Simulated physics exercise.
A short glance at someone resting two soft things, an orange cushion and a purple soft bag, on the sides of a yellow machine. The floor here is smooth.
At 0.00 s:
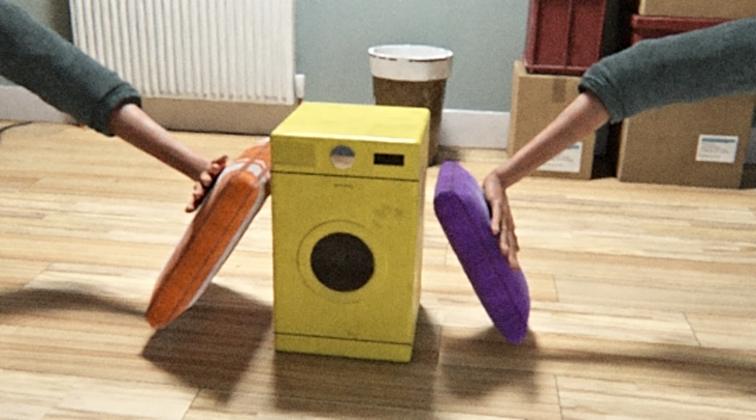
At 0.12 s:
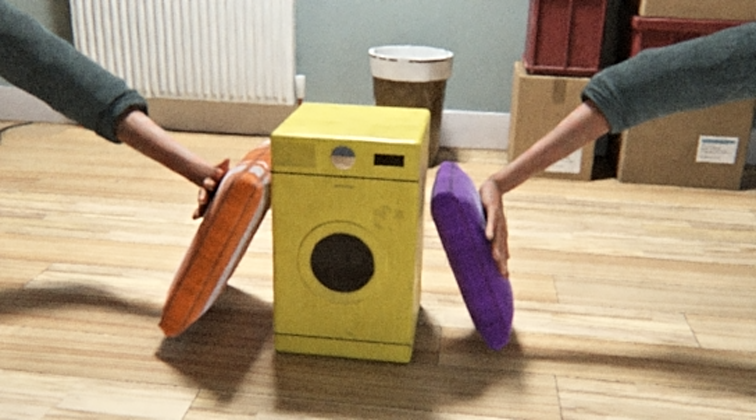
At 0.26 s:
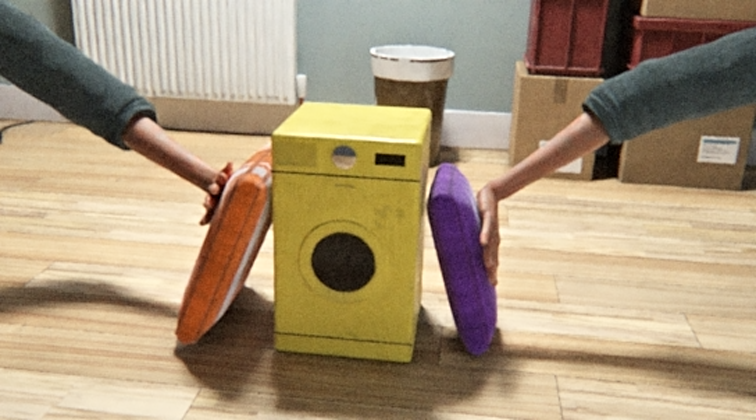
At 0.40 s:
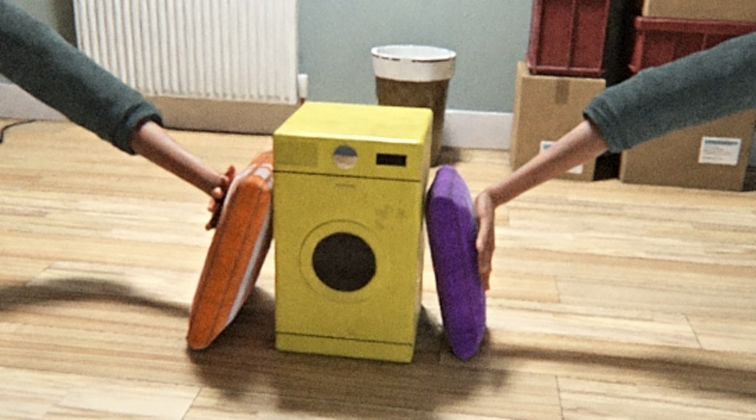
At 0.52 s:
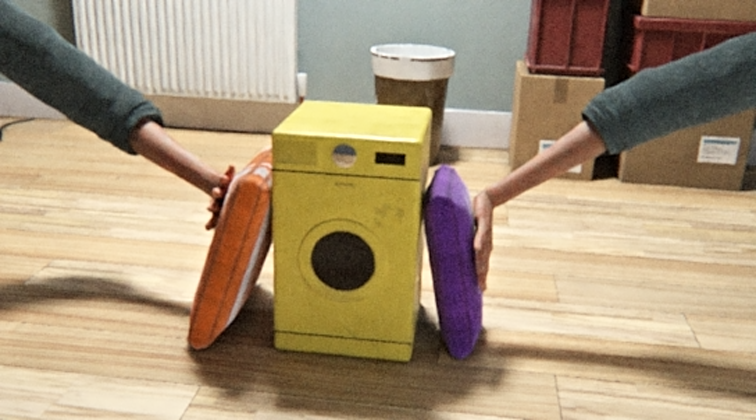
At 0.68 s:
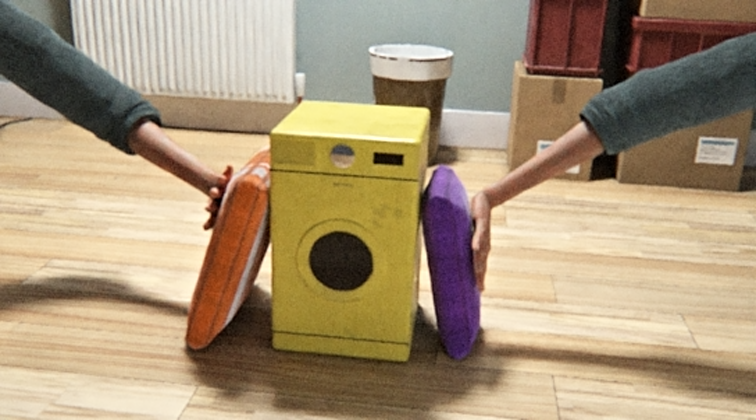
In a room with a pale wooden floor, seen from the front and slightly above, a radiator, a brown bin and stacked boxes line the back wall. A yellow washing-machine-shaped box stands centrally between a leaning orange cushion at left and a purple soft bag at right, each touched by a grey-sleeved arm's hand. The hands guide both lower ends inward, making them steeper, then everything stays nearly still.
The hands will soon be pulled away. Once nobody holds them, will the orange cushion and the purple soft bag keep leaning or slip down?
In order: My guess is the orange cushion won't come down; my guess is the purple soft bag won't come down.
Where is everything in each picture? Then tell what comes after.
Cushion foot (154, 323), head (243, 184); soft bag foot (516, 338), head (442, 197), in the first frame.
Cushion foot (169, 331); soft bag foot (497, 344), in the second frame.
Cushion foot (186, 339); soft bag foot (477, 349), in the third frame.
Cushion foot (197, 344); soft bag foot (464, 353), in the fourth frame.
Cushion foot (198, 344); soft bag foot (459, 353), in the fifth frame.
Cushion foot (196, 344), head (250, 186), almost upright; soft bag foot (457, 353), head (436, 201), almost upright, in the sixth frame.
By 1.14 s, cushion still up near (246, 237); soft bag still up near (450, 260).
When it is over, cushion still up near (245, 237); soft bag still up near (450, 260). The orange cushion holds its lean and the purple soft bag remains propped up.
